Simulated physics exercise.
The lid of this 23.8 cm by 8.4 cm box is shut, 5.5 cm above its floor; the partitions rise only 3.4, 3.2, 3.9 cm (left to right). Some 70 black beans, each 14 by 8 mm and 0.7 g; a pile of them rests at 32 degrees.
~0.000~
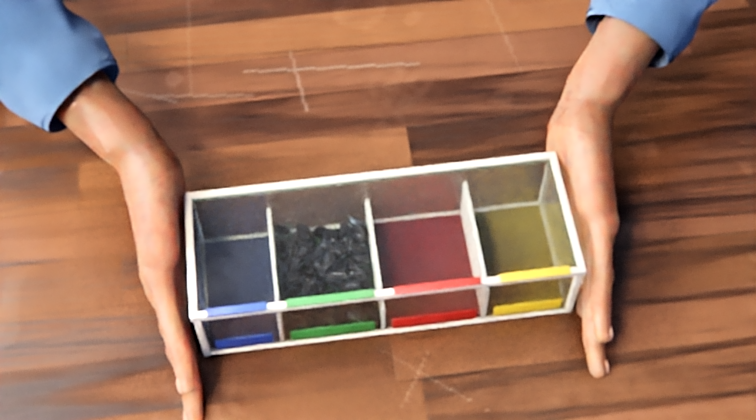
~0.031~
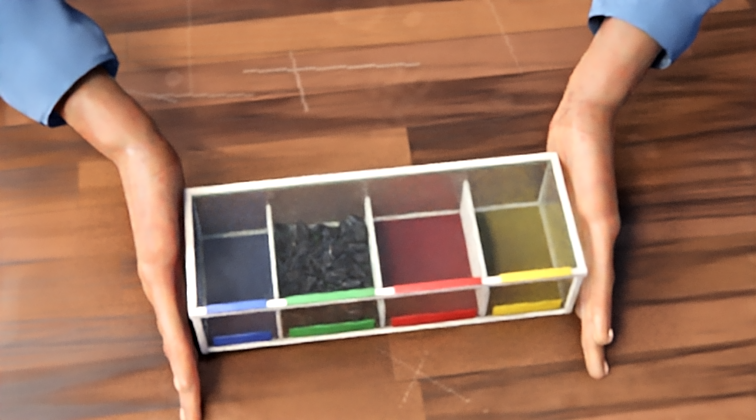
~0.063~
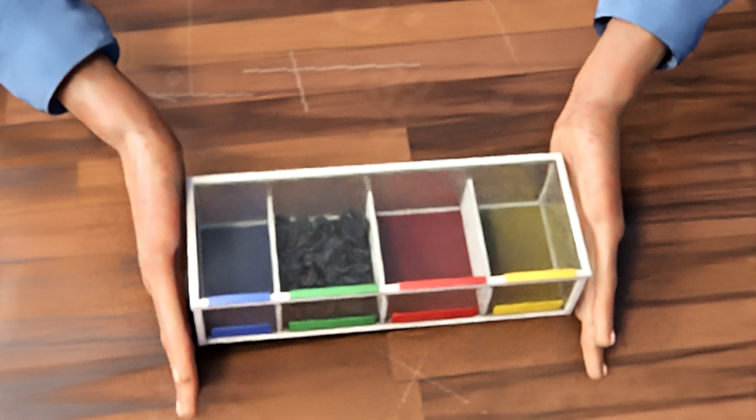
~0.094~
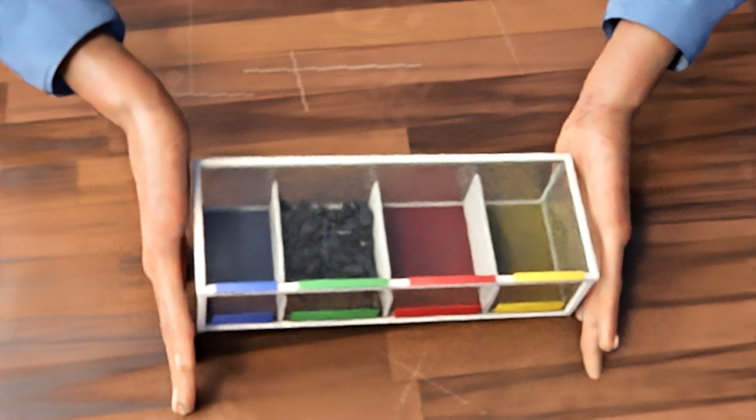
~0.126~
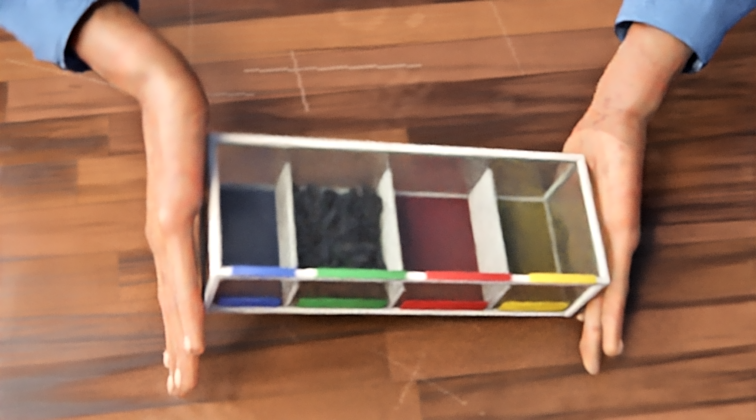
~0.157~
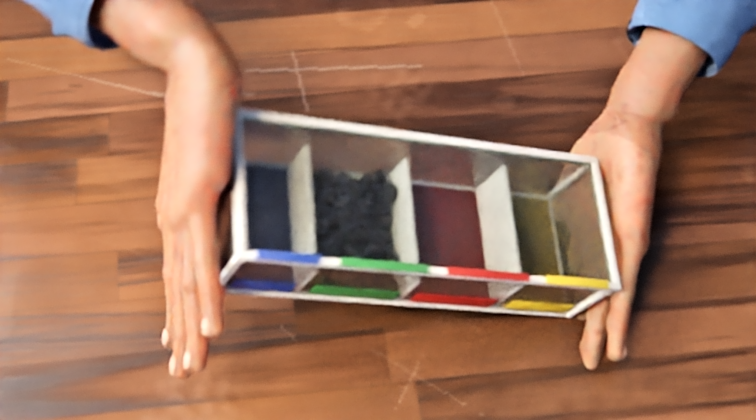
A clear, lidded box with white edges and four compartments marked blue, green, red and yellow from left to right sits between two hands in blue sleeves, seen from above over a wooden table. A pile of small black pieces rests in the green compartment, and the others look empty. The hands tilt the box, slowly then faster, raising its left end, while the camera stays still.
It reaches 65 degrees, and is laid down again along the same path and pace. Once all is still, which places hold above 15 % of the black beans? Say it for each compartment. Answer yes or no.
Red compartment: Yes; blue compartment: No; green compartment: Yes; yellow compartment: No.
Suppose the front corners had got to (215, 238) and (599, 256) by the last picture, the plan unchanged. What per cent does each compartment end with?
Red 20, blue 0, green 75, yellow 0.
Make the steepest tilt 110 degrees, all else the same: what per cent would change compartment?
Some 90 per cent.
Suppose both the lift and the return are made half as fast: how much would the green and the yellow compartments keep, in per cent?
Green 85; yellow 0.
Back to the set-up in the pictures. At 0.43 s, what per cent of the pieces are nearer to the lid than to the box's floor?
About 50 per cent.
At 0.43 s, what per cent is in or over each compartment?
Red 15; blue 0; green 85; yellow 0.
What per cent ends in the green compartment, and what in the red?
Green 50; red 45.
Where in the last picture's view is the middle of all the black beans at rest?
At about (367, 296).
After 0.43 s, tilt 63 degrees; red 15 %, green 85 %.
Then, at 0.61 s, tilt 23 degrees; red 45 %, green 50 %, yellow 5 %.
After 0.91 s, tilt 0 degrees; red 45 %, green 50 %, yellow 5 %.
By 1.3 s all is still; red 45 %, blue 0 %, green 50 %, yellow 5 %.
